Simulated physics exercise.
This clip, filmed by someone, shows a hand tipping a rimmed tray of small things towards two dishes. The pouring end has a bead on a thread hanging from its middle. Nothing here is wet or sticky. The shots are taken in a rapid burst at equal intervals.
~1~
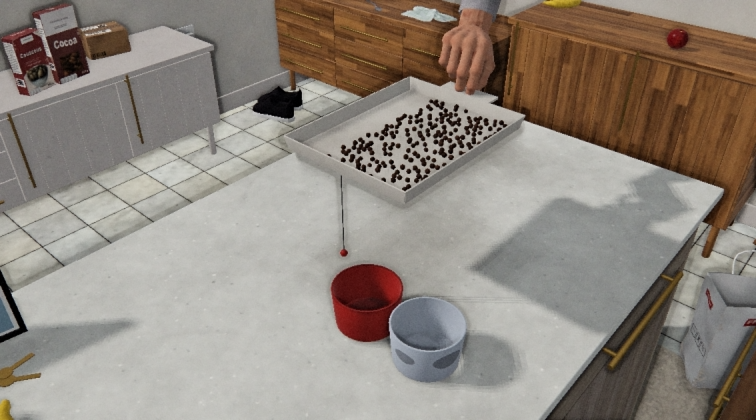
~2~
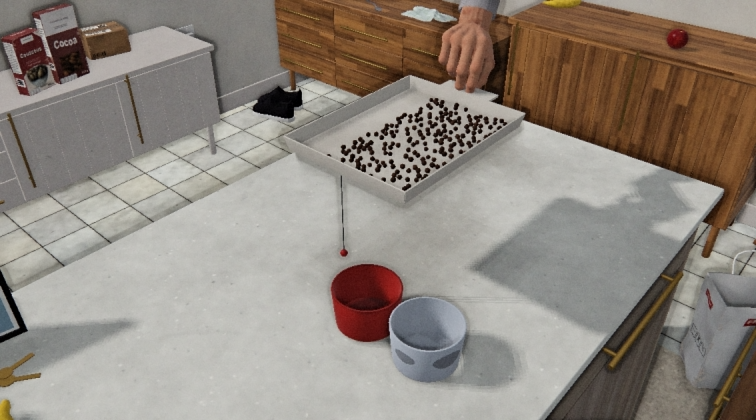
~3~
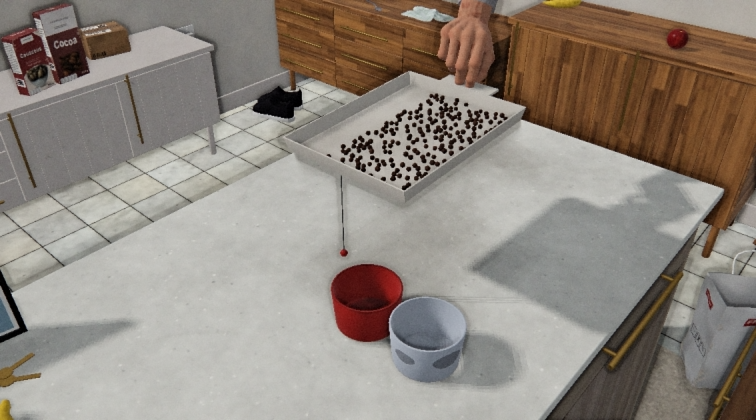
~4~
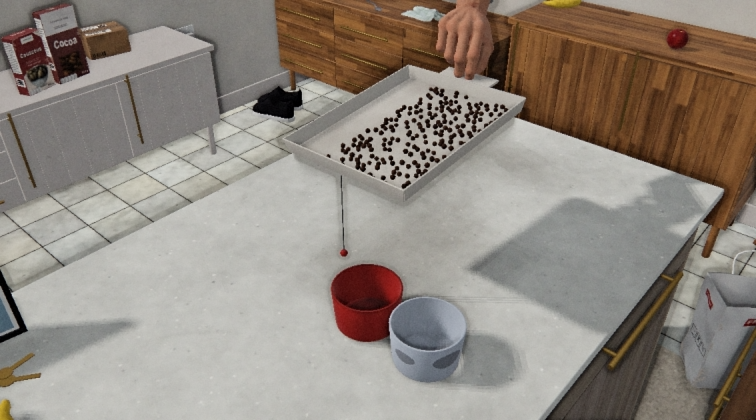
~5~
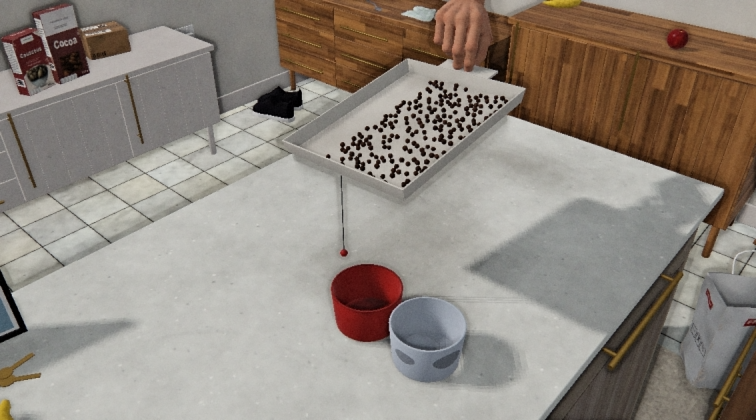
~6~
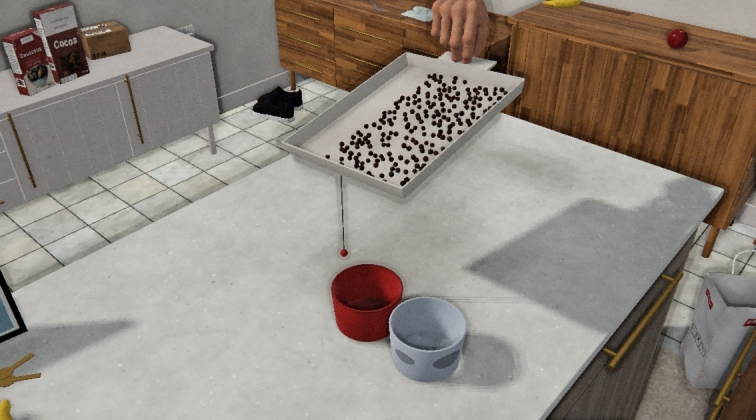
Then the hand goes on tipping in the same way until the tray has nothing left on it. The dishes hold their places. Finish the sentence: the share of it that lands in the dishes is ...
... below one half.
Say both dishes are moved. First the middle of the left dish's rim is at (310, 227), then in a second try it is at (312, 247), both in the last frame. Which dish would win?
Result, try one: The left of the two; try two: The left of the two.
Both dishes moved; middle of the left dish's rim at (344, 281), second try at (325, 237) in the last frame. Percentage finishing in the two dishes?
Close to 0 in a hundred, then close to 30 in a hundred.
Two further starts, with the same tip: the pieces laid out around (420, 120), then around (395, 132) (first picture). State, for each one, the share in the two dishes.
Respectively 0 and 0 in a hundred.
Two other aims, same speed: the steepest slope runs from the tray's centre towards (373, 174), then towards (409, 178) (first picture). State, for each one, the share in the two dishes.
First case about 70 percent; second case about 60 percent.
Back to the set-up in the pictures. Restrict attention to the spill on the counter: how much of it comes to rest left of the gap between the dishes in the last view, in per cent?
Roughly 100 %.
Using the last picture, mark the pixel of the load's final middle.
Last view, centre at rest - approx. (277, 279).
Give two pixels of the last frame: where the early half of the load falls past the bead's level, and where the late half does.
I'd say close to (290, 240) at first and close to (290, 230) later on.
Just after the last frame, tray tipped steeply; almost all on the tray; just a few outside both; just a few in the air.
A moment on, tray tipped right over; the larger part on the tray; about a tenth outside both; roughly a quarter in the air.
Further on, tray tipped past a quarter turn; just a few in the left dish; almost all outside both.
When it is over, tray tipped past a quarter turn; not one in the right dish; just a few in the left dish; almost all outside both.
